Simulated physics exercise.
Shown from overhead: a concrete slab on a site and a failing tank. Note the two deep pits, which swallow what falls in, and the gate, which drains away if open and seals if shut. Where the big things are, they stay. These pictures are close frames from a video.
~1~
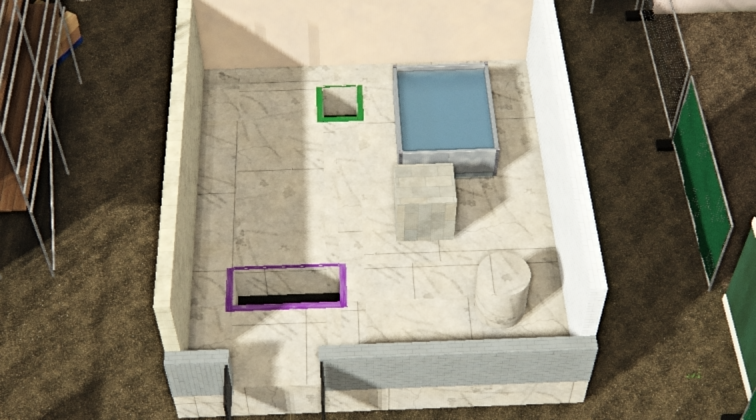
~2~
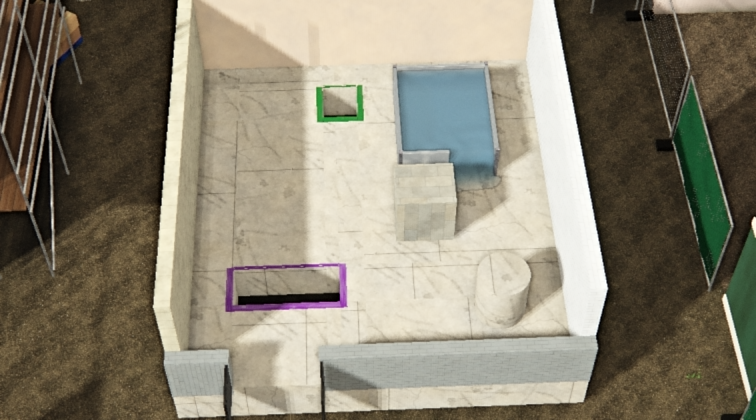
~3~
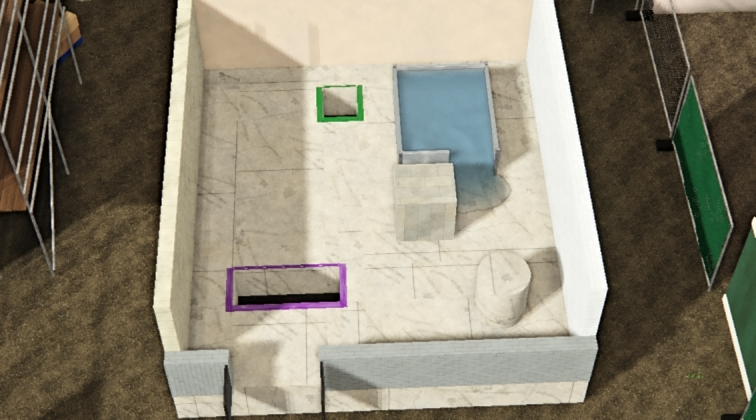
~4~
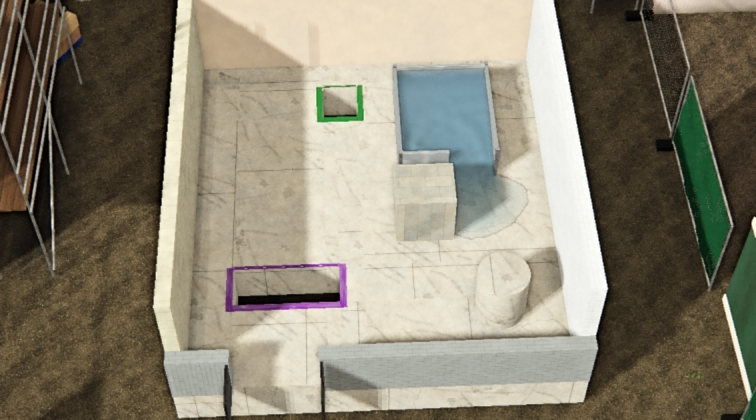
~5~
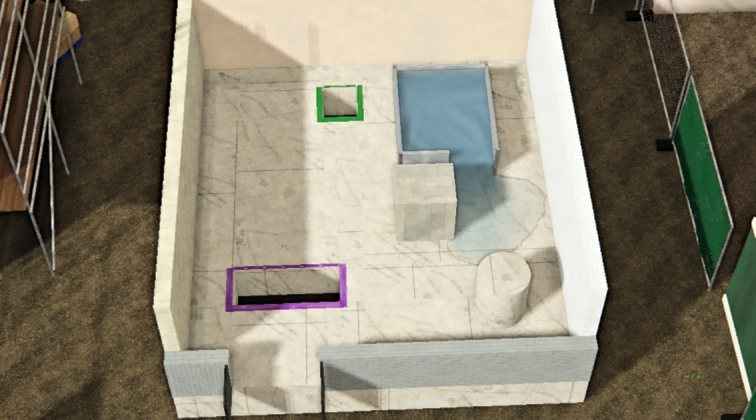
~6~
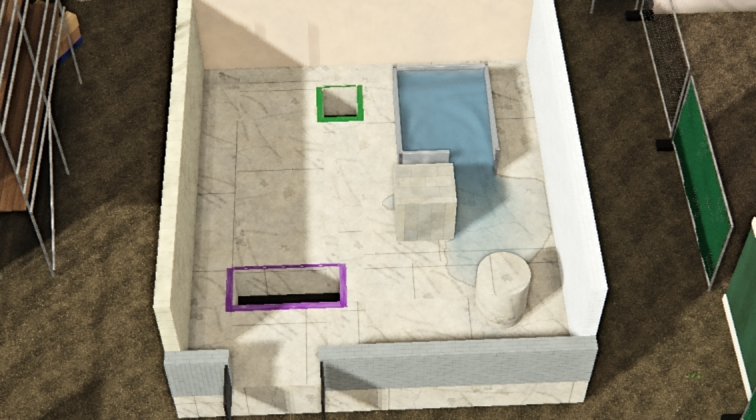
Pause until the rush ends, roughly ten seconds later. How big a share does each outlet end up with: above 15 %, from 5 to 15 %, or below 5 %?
The result: The gate gets from 5 to 15 %; the green pit gets below 5 %; the purple pit gets above 15 %.
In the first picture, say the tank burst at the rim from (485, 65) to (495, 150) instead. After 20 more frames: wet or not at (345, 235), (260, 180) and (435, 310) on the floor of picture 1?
First spot spared, second spot spared, third spot submerged.
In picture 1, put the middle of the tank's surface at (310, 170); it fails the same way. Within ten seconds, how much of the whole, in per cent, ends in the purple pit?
I'd put the purple pit near 50 per cent of the whole.
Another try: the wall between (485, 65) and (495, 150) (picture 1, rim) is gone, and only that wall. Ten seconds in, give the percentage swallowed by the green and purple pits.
Result - green: 10 %; purple: 14 %.
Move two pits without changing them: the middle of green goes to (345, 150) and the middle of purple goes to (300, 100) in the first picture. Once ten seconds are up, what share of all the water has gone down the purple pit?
Share for purple, in per cent: 2.
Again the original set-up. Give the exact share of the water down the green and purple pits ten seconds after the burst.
I'd put them at roughly 0 and 20 per cent respectively.
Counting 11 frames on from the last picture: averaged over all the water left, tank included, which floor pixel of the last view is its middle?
The spot I would choose is (463, 192).
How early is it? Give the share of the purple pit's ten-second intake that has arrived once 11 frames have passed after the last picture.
Close to 0 percent.
A moment on, water covers 20 % of the floor; the gate 0 %, the green pit 0 %, the purple pit 0 %.
Next, water covers 25 % of the floor; the gate 0 %, the green pit 0 %, the purple pit 0 %.
Then, water covers 35 % of the floor; the gate 0 %, the green pit 0 %, the purple pit 0 %.
Later, water covers 50 % of the floor; the gate 2 %, the green pit 0 %, the purple pit 7 %.
In the end, water covers 80 % of the floor; the gate 8 %, the green pit 0 %, the purple pit 21 %.
